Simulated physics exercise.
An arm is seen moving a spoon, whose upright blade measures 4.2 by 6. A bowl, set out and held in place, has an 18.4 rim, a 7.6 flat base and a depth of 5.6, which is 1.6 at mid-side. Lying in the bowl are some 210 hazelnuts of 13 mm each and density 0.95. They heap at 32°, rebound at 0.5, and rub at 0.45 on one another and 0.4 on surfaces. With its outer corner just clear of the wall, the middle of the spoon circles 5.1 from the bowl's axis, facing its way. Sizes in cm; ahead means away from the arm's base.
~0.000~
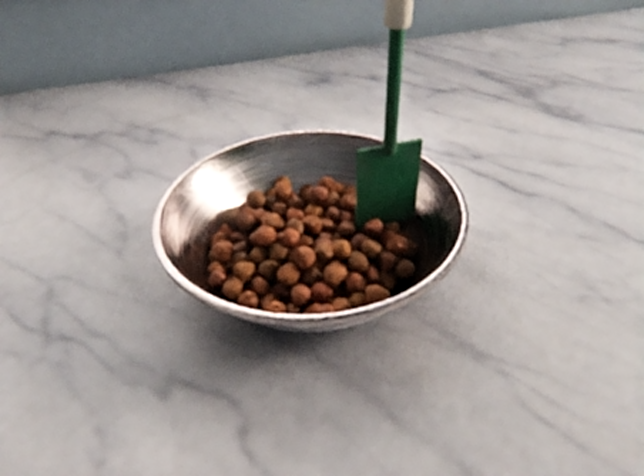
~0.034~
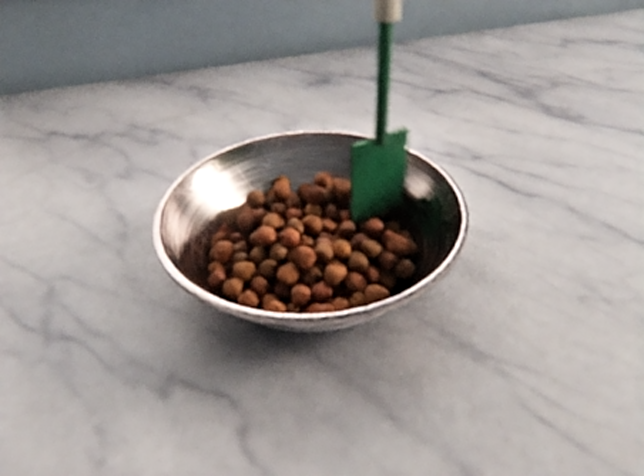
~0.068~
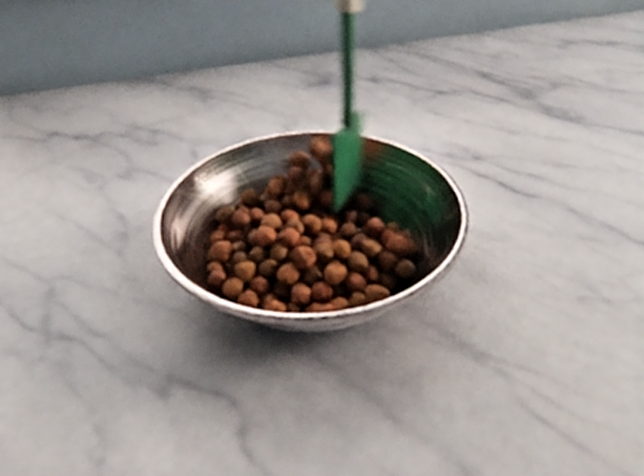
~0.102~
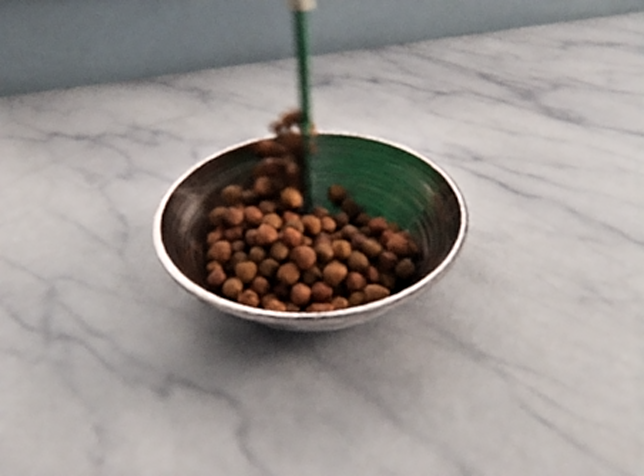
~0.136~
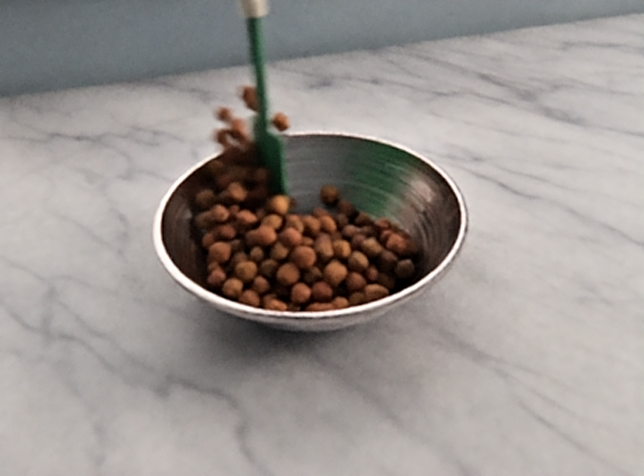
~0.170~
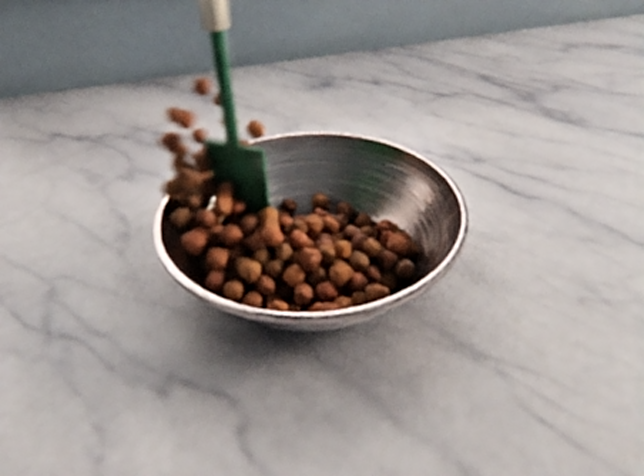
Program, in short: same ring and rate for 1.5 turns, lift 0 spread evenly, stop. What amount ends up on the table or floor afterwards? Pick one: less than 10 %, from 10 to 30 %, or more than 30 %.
More than 30 %.
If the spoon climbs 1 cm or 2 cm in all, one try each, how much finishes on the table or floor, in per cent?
I'd say some 30 per cent, and some 20 per cent.
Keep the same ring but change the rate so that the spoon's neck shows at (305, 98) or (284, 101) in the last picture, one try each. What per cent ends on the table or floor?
About 20 and 20 per cent.
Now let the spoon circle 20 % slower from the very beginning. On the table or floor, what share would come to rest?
That would be some 30 percent.
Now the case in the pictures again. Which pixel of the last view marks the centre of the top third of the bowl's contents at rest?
Close to (299, 274).
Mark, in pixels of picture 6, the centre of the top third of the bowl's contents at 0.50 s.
The centre lies near (282, 181) in the last picture.
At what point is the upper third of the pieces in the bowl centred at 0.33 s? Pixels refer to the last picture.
That third sits centred at about (397, 243).
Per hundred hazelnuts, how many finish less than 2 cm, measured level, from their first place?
I'd say something near 20 percent.
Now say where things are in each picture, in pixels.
Spoon neck at (392, 122), 0° round; upper third of the load around (311, 238), from x 220 to 405, top at y 185; 212 in the bowl, in the first picture.
Spoon neck at (382, 114), 14° round; upper third of the load around (311, 238), from x 220 to 405, top at y 180, in the second picture.
Spoon neck at (348, 101), 45° round; upper third of the load around (303, 226), from x 215 to 405, top at y 150, in the third picture.
Spoon neck at (305, 98), 77° round; upper third of the load around (286, 219), from x 215 to 405, top at y 115, in the fourth picture.
Spoon neck at (263, 105), 109° round; upper third of the load around (254, 221), from x 205 to 405, top at y 95; 207 in the bowl, 5 in flight or on the tool, in the fifth picture.
Spoon neck at (230, 122), 140° round; upper third of the load around (228, 222), from x 170 to 405, top at y 85; 204 in the bowl, 8 in flight or on the tool, in the sixth picture.
By 0.33 s, 293° round, highest piece 10 above the table; 168 in the bowl, 20 on the table or floor, 24 in flight or on the tool.
By 0.50 s, 85° round, highest piece 9 above the table; 135 in the bowl, 54 on the table or floor, 23 in flight or on the tool.
By 0.78 s, 180° round, highest piece 4 above the table; 119 in the bowl, 93 on the table or floor.
By 1.48 s, 180° round, highest piece 4 above the table; 119 in the bowl, 93 on the table or floor.
Final count, 119 in the bowl, 93 on the table or floor. That is 44 % on the table or floor.
